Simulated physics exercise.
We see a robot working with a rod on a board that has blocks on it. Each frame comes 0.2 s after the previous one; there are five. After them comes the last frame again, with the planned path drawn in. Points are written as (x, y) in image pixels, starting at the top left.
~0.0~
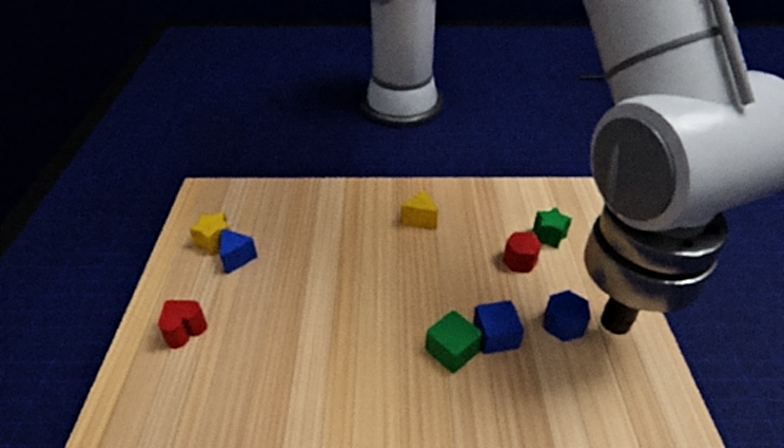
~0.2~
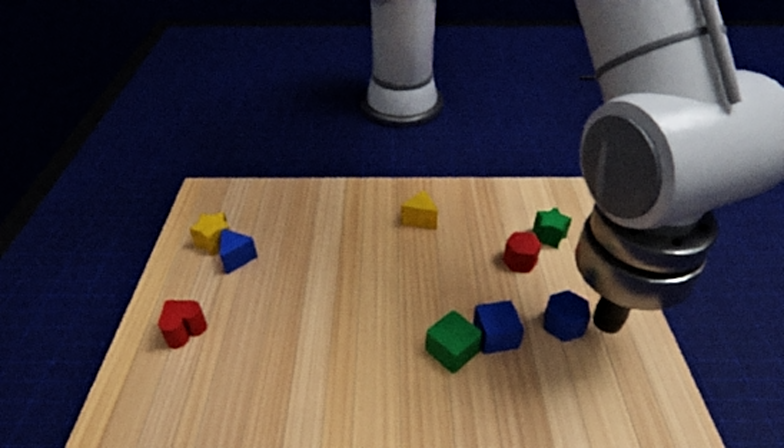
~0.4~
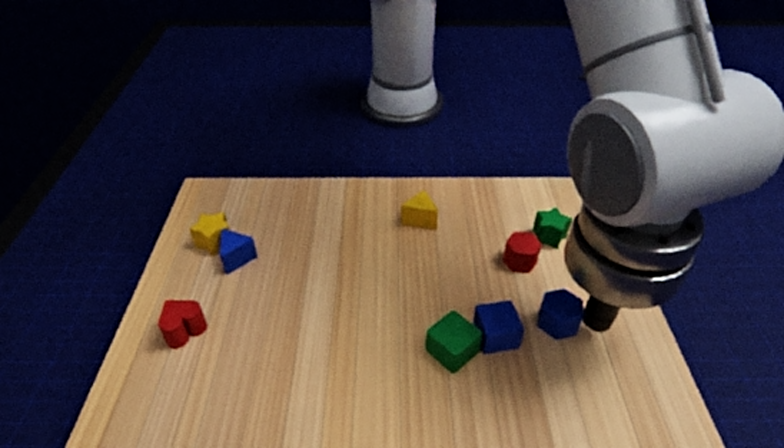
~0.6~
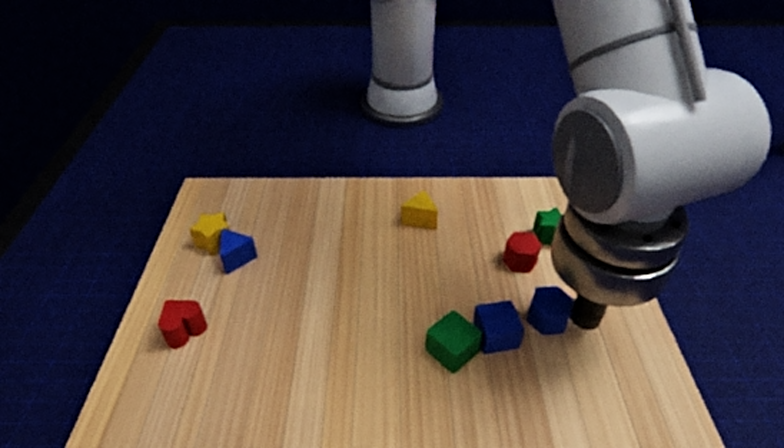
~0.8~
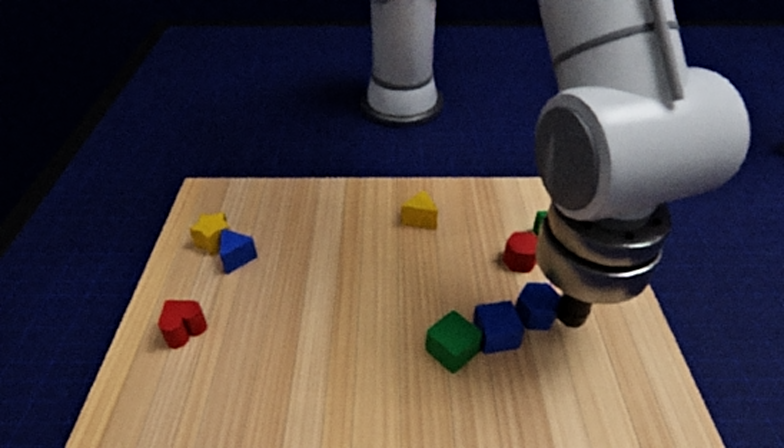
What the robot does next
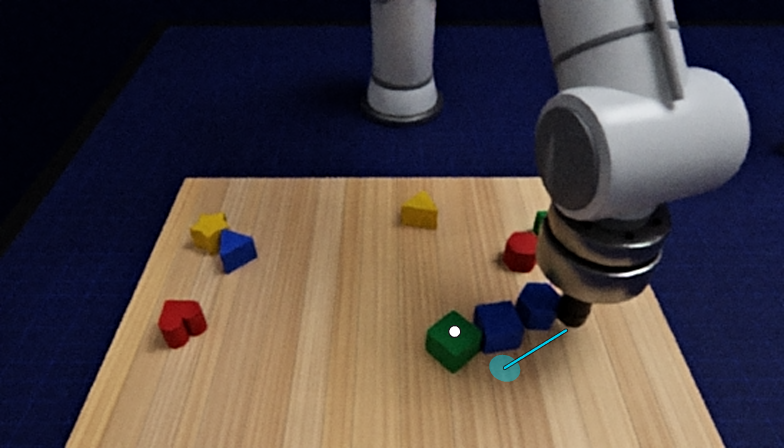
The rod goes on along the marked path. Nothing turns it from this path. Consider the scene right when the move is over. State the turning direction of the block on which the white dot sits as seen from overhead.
It spins against the clock.
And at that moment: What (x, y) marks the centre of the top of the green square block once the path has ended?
Most likely (434, 328).
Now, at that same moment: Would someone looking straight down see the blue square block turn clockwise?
My answer is yes.
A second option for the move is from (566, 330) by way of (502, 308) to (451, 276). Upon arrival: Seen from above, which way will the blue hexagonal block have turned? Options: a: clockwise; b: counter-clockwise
Answer: A.
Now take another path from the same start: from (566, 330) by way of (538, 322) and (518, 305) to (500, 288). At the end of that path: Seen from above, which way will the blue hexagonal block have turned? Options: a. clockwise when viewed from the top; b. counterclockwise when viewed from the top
b: Counterclockwise when viewed from the top.
The line goes from (566, 330) directly to (505, 368); the dot is on the green square block.
On the path given first. Halfway along, rod at (539, 336); blue hexagonal block at (534, 297), turned 25° clockwise.
At the end, rod at (508, 355); green square block at (434, 328), turned 20° anticlockwise; blue square block at (487, 322), turned 55° clockwise; blue hexagonal block at (534, 297), turned 25° clockwise.
